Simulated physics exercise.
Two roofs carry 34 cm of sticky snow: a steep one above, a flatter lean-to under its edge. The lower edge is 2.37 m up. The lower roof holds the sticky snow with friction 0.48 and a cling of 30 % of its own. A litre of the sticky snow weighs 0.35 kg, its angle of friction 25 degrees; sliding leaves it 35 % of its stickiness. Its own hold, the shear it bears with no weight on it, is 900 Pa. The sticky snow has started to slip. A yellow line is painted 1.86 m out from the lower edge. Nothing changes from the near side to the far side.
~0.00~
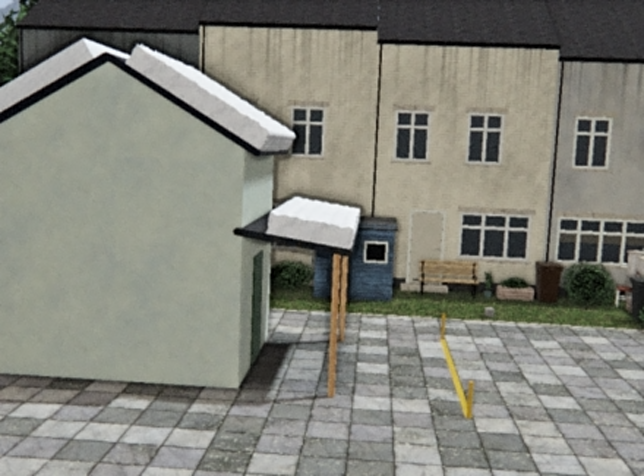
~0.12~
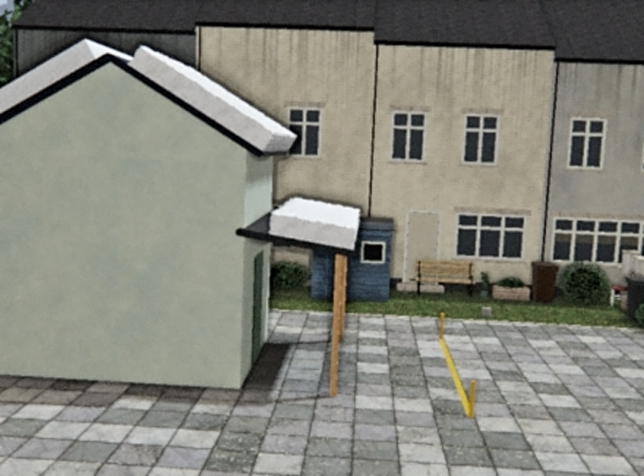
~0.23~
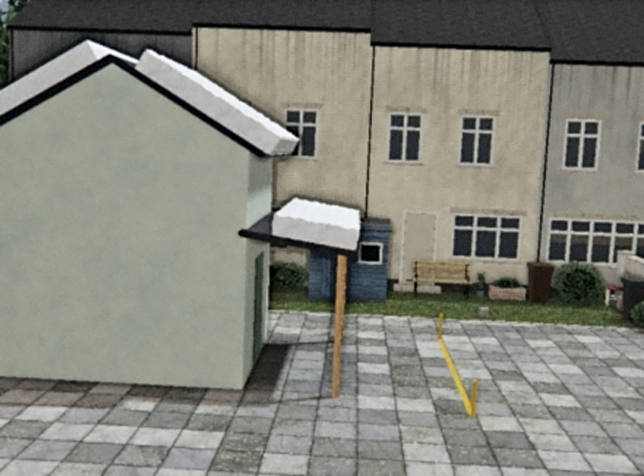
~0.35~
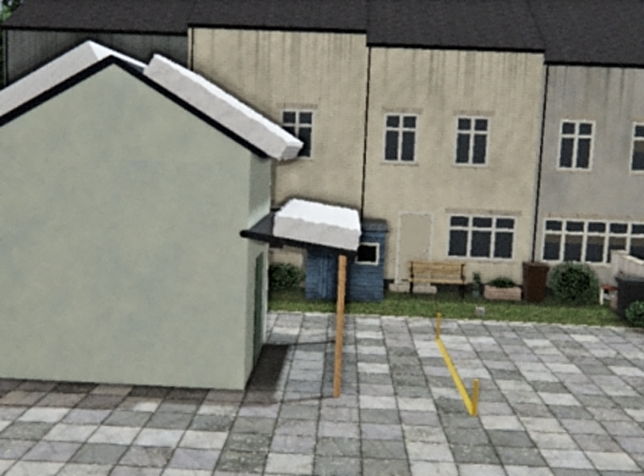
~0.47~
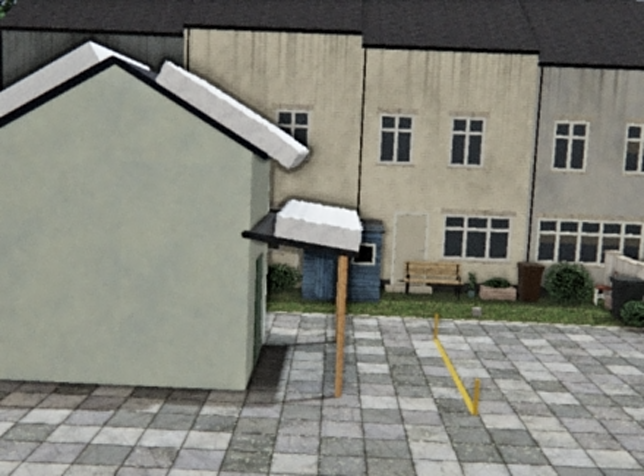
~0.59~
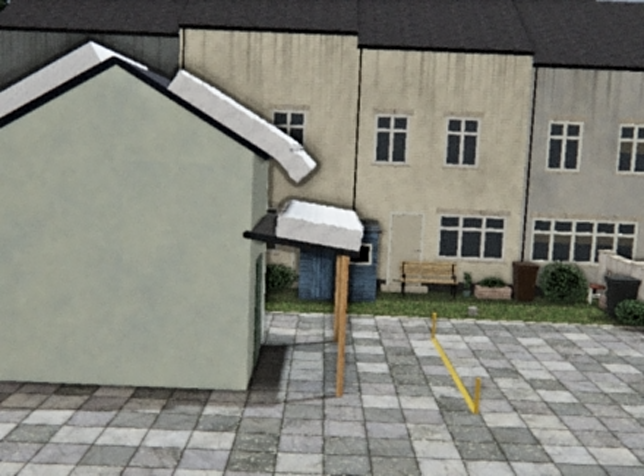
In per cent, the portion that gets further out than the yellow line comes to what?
The portion that gets further out than the yellow line is near 35 %.
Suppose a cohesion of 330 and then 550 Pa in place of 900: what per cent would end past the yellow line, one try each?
In turn about 40 %, 40 %.
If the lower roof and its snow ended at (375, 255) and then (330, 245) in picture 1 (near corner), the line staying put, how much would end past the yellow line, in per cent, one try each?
In that order: 25 %, 35 %.
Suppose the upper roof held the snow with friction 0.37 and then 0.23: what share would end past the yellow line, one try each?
In turn about 7 %, 20 %.
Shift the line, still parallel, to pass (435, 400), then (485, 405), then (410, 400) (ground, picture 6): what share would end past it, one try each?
In turn about 50 %, 25 %, 60 %.
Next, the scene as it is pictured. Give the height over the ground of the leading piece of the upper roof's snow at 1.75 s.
Roughly 0.0 m.
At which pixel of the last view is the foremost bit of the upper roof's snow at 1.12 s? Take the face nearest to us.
Near (371, 223).
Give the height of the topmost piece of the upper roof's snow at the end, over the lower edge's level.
Some 0.6 m.
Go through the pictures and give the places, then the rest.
In the first picture, leading edge of the sticky snow at (262, 143).
In the second picture, leading edge of the sticky snow at (266, 144), its middle shifted 2.3 cm.
In the third picture, leading edge of the sticky snow at (272, 148), its middle shifted 9.4 cm, 4 % of it past the upper edge, in one piece.
In the fourth picture, leading edge of the sticky snow at (281, 144), its middle shifted 22 cm, 9 % of it past the upper edge, in one piece.
In the fifth picture, leading edge of the sticky snow at (291, 153), its middle shifted 39 cm, 16 % of it past the upper edge, in one piece.
In the sixth picture, leading edge of the sticky snow at (305, 162), its middle shifted 62 cm, 26 % of it past the upper edge, cracking.
After 1.12 s, none is below the lower edge and 0 % is past the line.
After 1.75 s, 52 % is below the lower edge and 0 % is past the line.
After 2.37 s, 70 % is below the lower edge and 34 % is past the line.
After 3.00 s, 70 % is below the lower edge and 35 % is past the line.
After 3.10 s, at the end, 70 % is below the lower edge and 35 % is past the line.
